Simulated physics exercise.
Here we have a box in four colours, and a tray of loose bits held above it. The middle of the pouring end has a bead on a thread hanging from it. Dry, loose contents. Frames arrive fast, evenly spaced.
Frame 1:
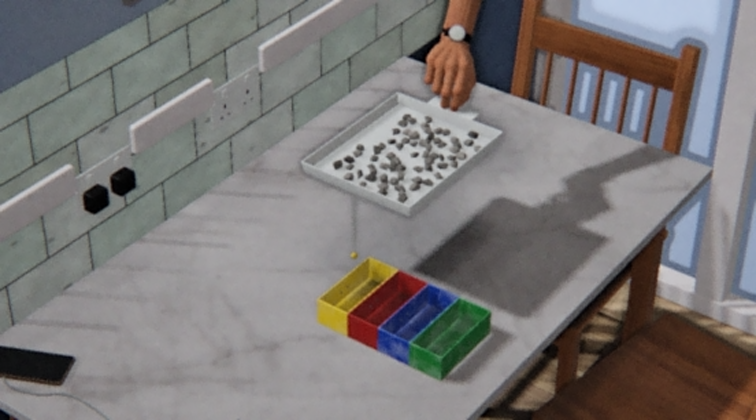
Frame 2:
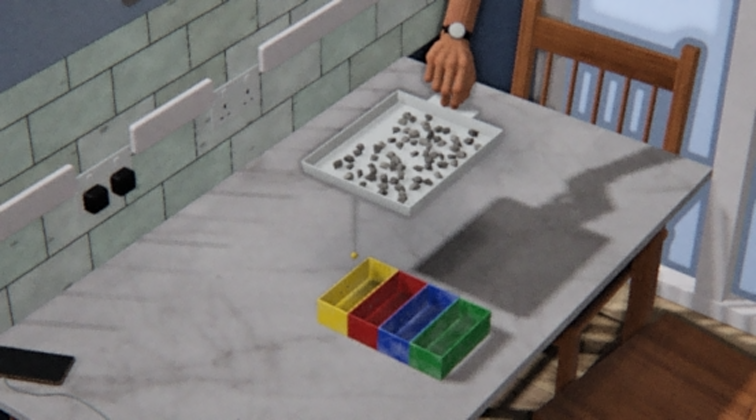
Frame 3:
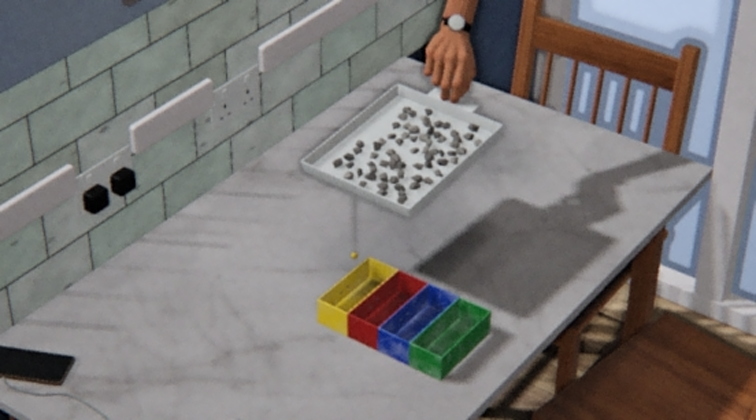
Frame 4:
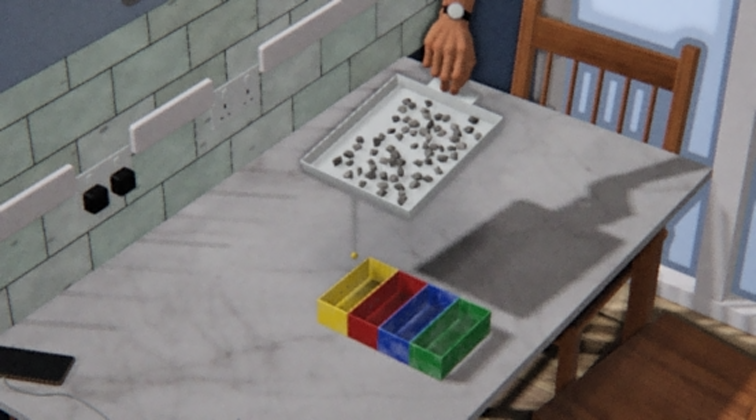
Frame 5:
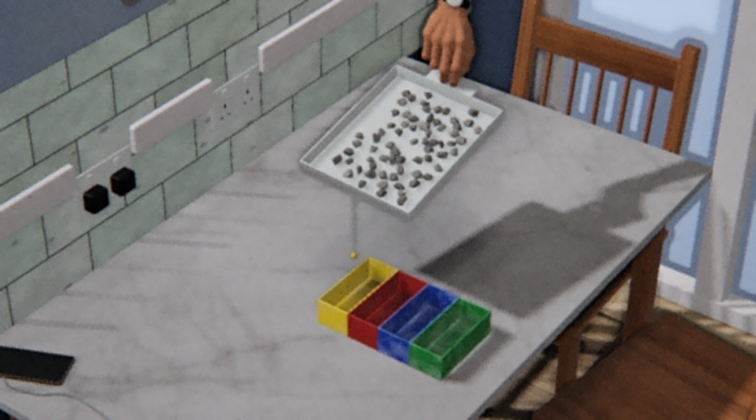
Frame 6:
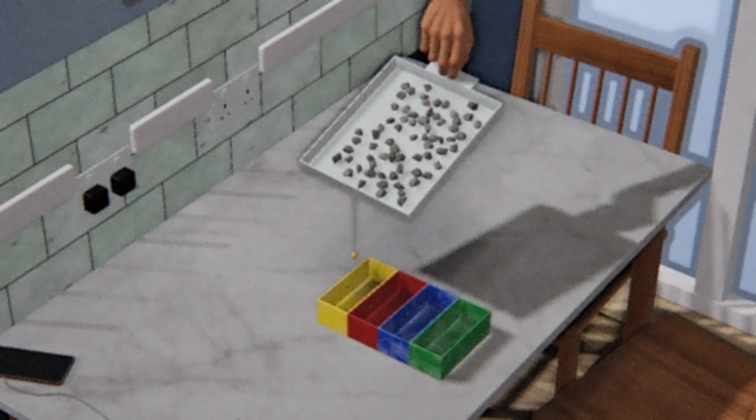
On a marble-topped table, a hand gradually raising the far end of a white tray of gravel behind a four-coloured box.
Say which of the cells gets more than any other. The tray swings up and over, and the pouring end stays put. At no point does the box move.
That would be the red cell.
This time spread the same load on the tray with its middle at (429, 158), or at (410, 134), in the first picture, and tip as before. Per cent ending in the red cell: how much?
About 60 and 50 per cent.
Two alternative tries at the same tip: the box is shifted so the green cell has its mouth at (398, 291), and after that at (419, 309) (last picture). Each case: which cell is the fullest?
In the first try it is the cell in green, in the second it is that blue cell.
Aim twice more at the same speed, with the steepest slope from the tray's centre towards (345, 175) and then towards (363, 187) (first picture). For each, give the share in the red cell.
The first try gives close to 0 percent; the next gives 20 percent.
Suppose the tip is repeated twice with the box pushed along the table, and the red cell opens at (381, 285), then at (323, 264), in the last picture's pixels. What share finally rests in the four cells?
First try: Around 90 percent; second try: Around 80 percent.
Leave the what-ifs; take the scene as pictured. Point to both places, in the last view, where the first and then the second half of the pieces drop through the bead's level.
It goes through near (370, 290) first, then near (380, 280).
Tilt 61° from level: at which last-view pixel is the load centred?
Roughly at (383, 183).
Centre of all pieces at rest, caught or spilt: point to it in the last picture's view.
Near (375, 313).
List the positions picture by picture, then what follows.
Corners of the pouring end near (305, 161) and (409, 205), level; middle of the load near (414, 155), bits of gravel; bead on its thread near (355, 256); yellow cell near (333, 316); red cell near (363, 330); blue cell near (394, 345); green cell near (426, 360), in the first frame.
Corners of the pouring end near (305, 161) and (409, 205), level; middle of the load near (414, 154), in the second frame.
Corners of the pouring end near (304, 161) and (409, 206), tipped barely, lowest at the right corner; middle of the load near (414, 151), in the third frame.
Corners of the pouring end near (304, 160) and (408, 208), tipped a little, lowest at the right corner; middle of the load near (414, 146), in the fourth frame.
Corners of the pouring end near (304, 160) and (408, 210), tipped a little, lowest at the right corner; middle of the load near (414, 142), in the fifth frame.
Corners of the pouring end near (303, 160) and (408, 212), tipped clearly, lowest at the right corner; middle of the load near (413, 138); yellow cell near (333, 316); red cell near (363, 330); blue cell near (394, 345); green cell near (426, 360), in the sixth frame.
Shortly afterwards, tray tipped steeply; all but a few on the tray; only a few falling or outside the box.
Next, tray tipped right over; near half on the tray; near a quarter in the red cell; a little in the yellow cell; a little falling or outside the box.
Some moments later, tray tipped past a quarter turn; near half in the red cell; near a third in the yellow cell; only a few in the blue cell; a little falling or outside the box.
In the end, tray tipped past a quarter turn; near half in the red cell; near a third in the yellow cell; only a few in the blue cell; none at all in the green cell; a little outside the box.
